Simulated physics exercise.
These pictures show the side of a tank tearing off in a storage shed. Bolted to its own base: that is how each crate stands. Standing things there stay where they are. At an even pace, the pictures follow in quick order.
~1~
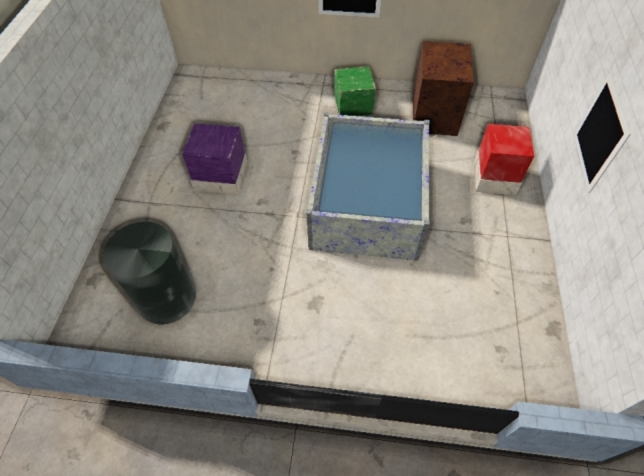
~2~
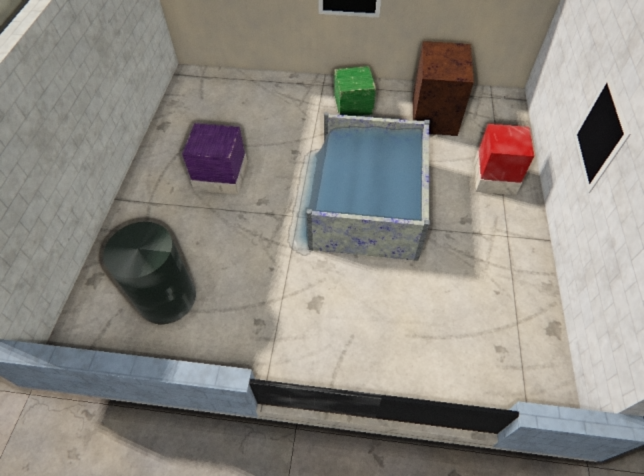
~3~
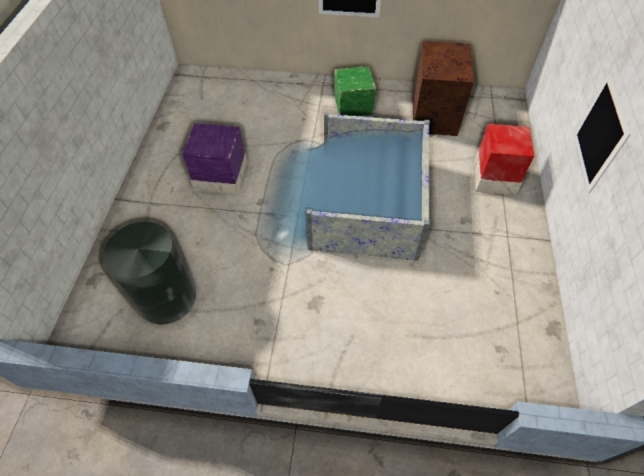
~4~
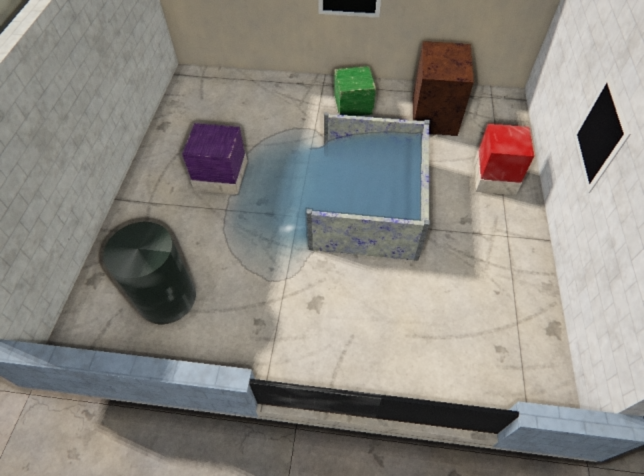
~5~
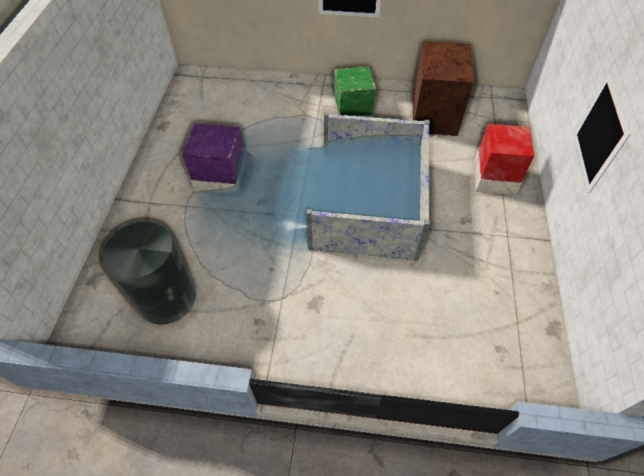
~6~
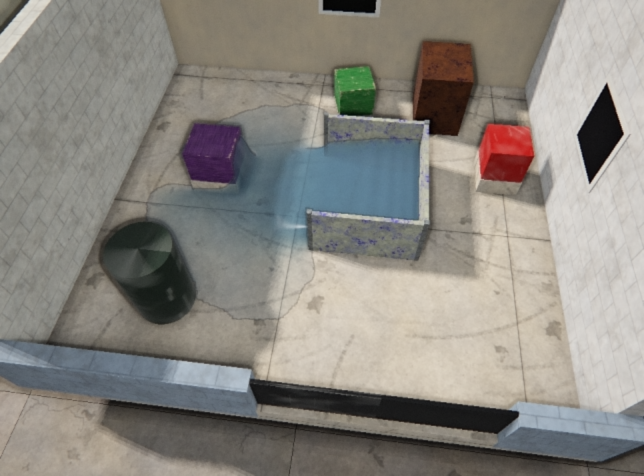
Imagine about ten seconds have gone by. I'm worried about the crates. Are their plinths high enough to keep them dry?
As I see it, the purple crate ends up wet. The red crate ends up dry. The green crate ends up wet.
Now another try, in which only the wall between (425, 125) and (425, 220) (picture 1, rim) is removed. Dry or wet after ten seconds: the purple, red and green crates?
Result - purple one is missed; red one is hit by the flood; green one is hit by the flood.
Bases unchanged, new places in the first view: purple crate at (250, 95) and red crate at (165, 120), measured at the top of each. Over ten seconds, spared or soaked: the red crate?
As far as I can tell, the red crate is flooded.
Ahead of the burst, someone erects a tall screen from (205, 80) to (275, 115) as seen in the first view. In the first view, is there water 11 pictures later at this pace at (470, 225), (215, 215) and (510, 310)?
As listed: Not flooded, flooded, no water.
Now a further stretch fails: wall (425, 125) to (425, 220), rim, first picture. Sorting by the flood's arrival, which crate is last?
That would be the purple one.
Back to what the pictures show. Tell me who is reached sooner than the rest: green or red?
That's the green crate.
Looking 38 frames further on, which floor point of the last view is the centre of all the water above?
I'd say near (277, 193).
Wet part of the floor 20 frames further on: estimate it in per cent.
Near 55 in a hundred.
A moment on, water covers 35 % of the floor; the purple crate water round its plinth, the red crate not reached, the green crate water round its plinth.
Next, water covers 45 % of the floor; the purple crate water round its plinth, the red crate not reached, the green crate water round its plinth.
Then, water covers 55 % of the floor; the purple crate water round its plinth, the red crate not reached, the green crate water round its plinth.
Later, water covers 85 % of the floor; the purple crate water round its plinth, the red crate not reached, the green crate water round its plinth.
In the end, water covers 100 % of the floor; the purple crate was topped, the red crate stayed above the water, the green crate was topped.
